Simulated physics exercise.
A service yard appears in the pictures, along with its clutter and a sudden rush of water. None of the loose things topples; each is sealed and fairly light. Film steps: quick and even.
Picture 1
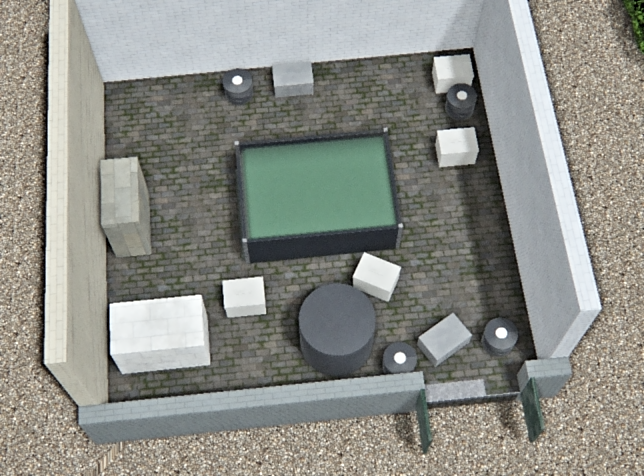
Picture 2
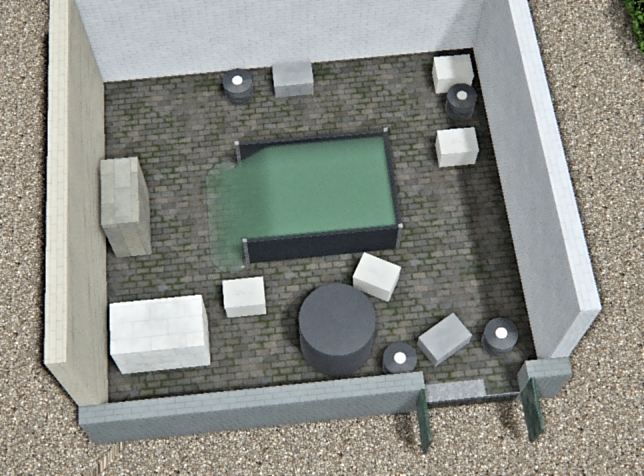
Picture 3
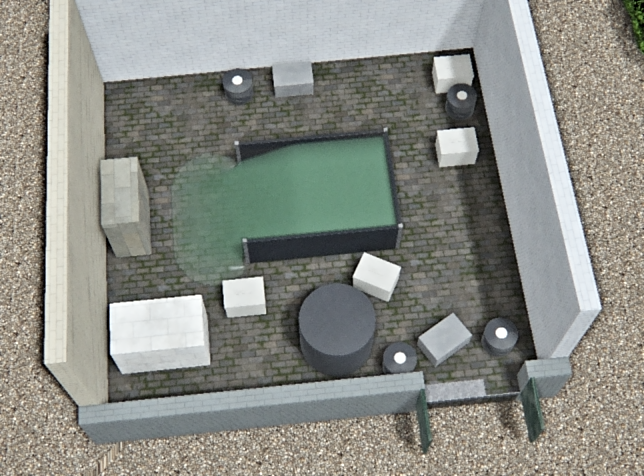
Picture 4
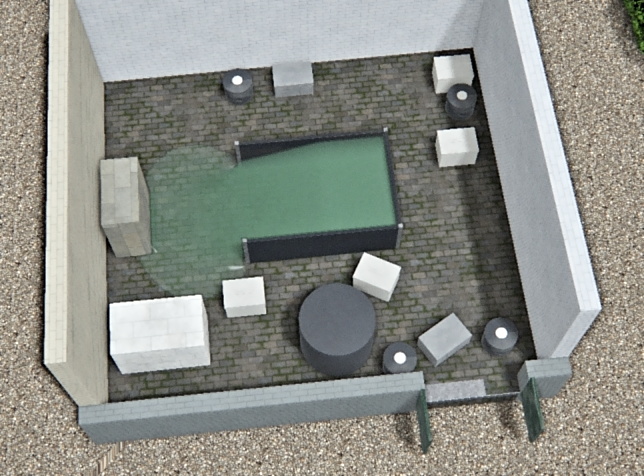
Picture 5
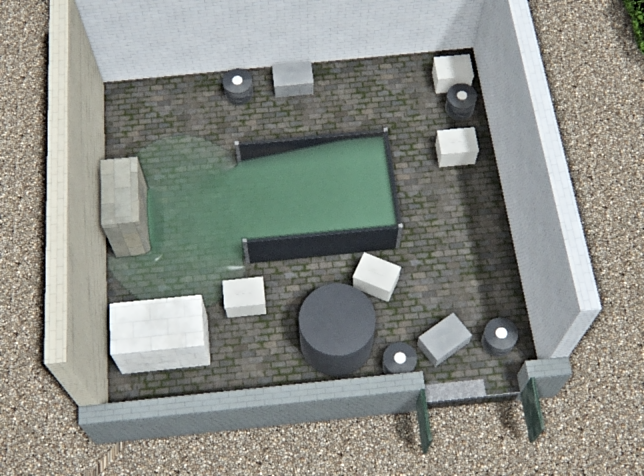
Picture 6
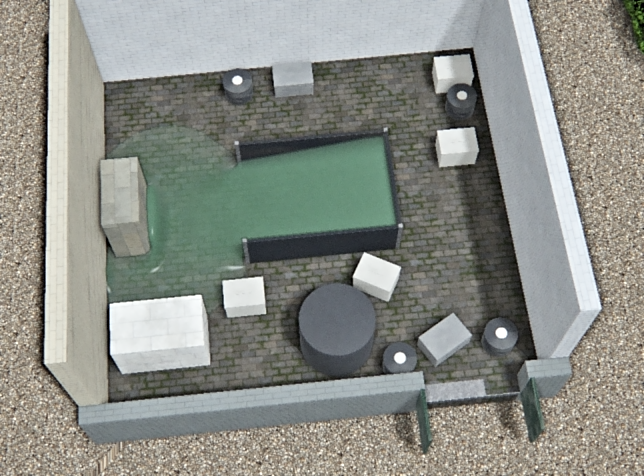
Green water pouring from the open left side of a raised tank and spreading across the paving around a tall block.
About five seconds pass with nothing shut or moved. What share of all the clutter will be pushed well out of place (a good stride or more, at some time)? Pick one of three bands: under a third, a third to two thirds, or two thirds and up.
Under a third.
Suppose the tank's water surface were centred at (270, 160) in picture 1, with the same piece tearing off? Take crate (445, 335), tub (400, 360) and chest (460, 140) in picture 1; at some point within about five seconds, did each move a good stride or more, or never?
The first: Did not travel far; the second: Did not travel far; the third: Did not travel far.
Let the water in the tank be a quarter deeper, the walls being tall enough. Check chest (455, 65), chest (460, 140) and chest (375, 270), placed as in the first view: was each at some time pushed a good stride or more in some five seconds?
Answers, in the order asked: Stayed within the threshold, stayed within the threshold, stayed within the threshold.
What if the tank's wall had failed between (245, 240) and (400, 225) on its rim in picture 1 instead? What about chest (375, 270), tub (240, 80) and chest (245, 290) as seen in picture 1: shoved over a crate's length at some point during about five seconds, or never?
Went past that, fell short, went past that.
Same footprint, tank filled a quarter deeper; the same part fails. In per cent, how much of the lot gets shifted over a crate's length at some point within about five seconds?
About 30 %.
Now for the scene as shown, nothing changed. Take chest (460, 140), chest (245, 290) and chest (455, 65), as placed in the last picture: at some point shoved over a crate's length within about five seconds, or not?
Taking them as listed, the first remained nearby, the next cleared the mark, and the last remained nearby.
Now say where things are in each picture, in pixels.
A tub at (502, 333), on the bottom; a crate at (293, 74), on the bottom; 0 of 10 have shifted, in the first frame.
A tub at (502, 333) rests on the ground; a crate at (293, 74) rests on the ground; 0 of 10 have shifted, in the second frame.
A tub at (502, 333) rests on the ground; a crate at (293, 74) rests on the ground; 0 of 10 have shifted, in the third frame.
A tub at (502, 333) rests on the ground; a crate at (293, 74) rests on the ground; 0 of 10 have shifted, in the fourth frame.
A tub at (502, 333) rests on the ground; a crate at (293, 74) rests on the ground; 0 of 10 have shifted, in the fifth frame.
A tub at (502, 333), on the bottom; a crate at (293, 74), on the bottom; 0 of 10 have shifted, in the sixth frame.
A moment on, 0 of 10 are well off their spots; 0 afloat.
Next, 0 of 10 are well off their spots; 0 afloat.
Later, 2 of 10 are well off their spots; 0 afloat.
In the end, 3 of 10 are well off their spots, and 3 have been at some point; 0 afloat.
